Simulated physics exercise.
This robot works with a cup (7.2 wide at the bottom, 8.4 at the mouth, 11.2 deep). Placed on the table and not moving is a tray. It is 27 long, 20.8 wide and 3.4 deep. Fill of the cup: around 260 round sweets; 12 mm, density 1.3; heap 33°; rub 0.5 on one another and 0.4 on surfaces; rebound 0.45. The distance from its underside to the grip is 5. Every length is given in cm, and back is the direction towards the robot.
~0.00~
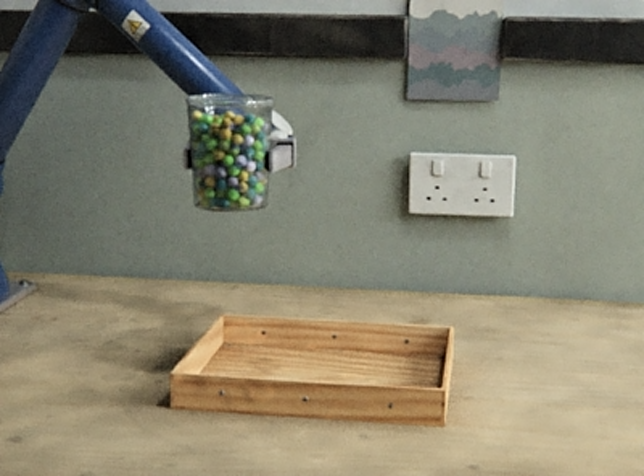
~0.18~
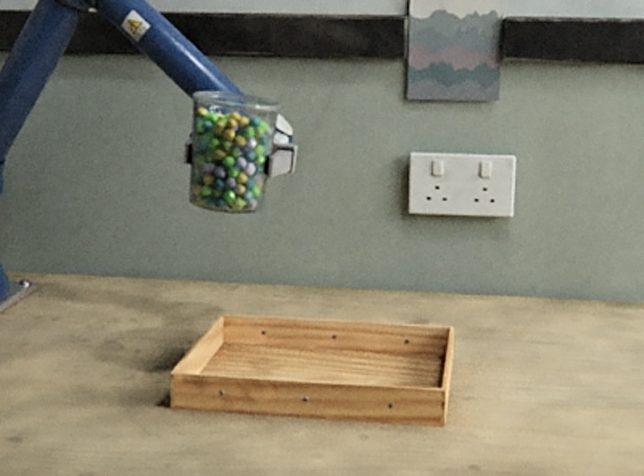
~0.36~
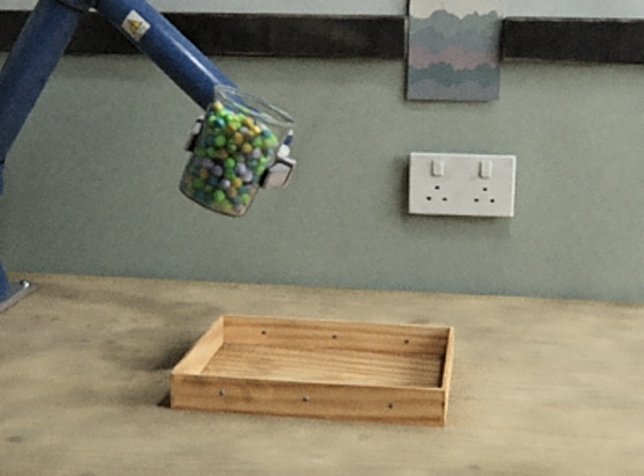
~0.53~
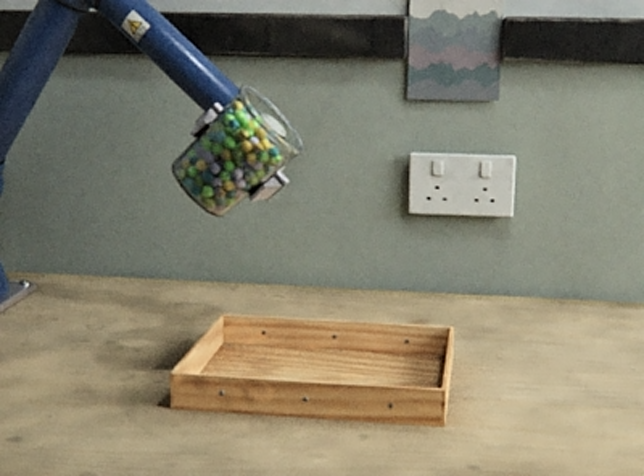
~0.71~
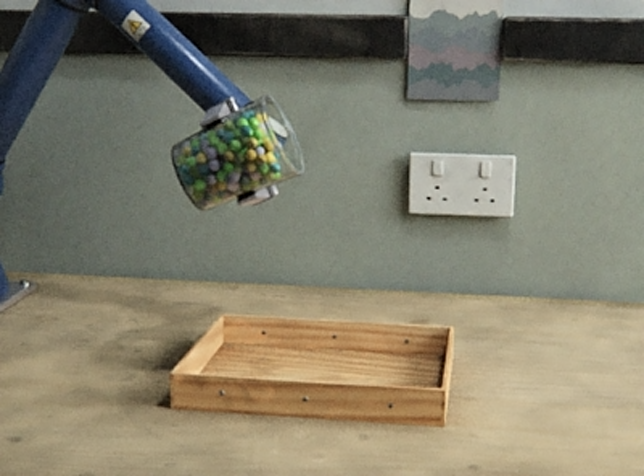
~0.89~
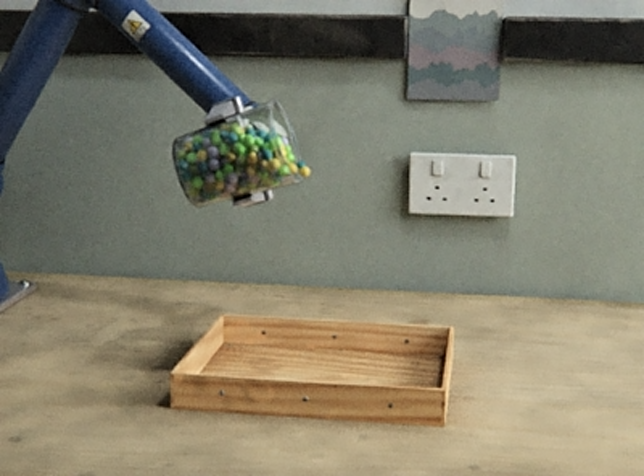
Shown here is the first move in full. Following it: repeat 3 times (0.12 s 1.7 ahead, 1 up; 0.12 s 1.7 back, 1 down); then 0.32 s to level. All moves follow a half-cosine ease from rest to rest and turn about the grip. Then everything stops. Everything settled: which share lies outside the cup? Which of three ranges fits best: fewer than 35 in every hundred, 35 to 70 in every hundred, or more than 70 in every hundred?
Fewer than 35 in every hundred.
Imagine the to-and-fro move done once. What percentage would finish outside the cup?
Near 10 per cent.
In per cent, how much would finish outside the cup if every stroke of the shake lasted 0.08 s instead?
That would give around 40 per cent.
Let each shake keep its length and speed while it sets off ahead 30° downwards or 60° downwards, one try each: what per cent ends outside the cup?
You'd get about 15 per cent with the first setting and about 5 per cent with the second.
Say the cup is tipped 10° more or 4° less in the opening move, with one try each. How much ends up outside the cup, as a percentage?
Roughly 45 and 20 percent.
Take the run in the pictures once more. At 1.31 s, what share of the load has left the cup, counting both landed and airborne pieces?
10 %.
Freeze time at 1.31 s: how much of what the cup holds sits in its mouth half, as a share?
Mouth half share: Roughly 50 %.
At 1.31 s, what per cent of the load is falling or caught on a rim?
Roughly 3 per cent.
By 1.31 s, tilted 71° forward, highest piece 27 above the table; 229 in the cup, 23 in the tray, 8 in flight or on a rim.
By 1.72 s, tilted 52° forward, highest piece 27 above the table; 199 in the cup, 54 in the tray, 7 in flight or on a rim.
By 2.13 s, level, highest piece 28 above the table; 199 in the cup, 61 in the tray.
By 3.18 s, level, highest piece 28 above the table; 199 in the cup, 61 in the tray.
Final count, 199 in the cup, 61 in the tray. That is 23 % outside the cup.
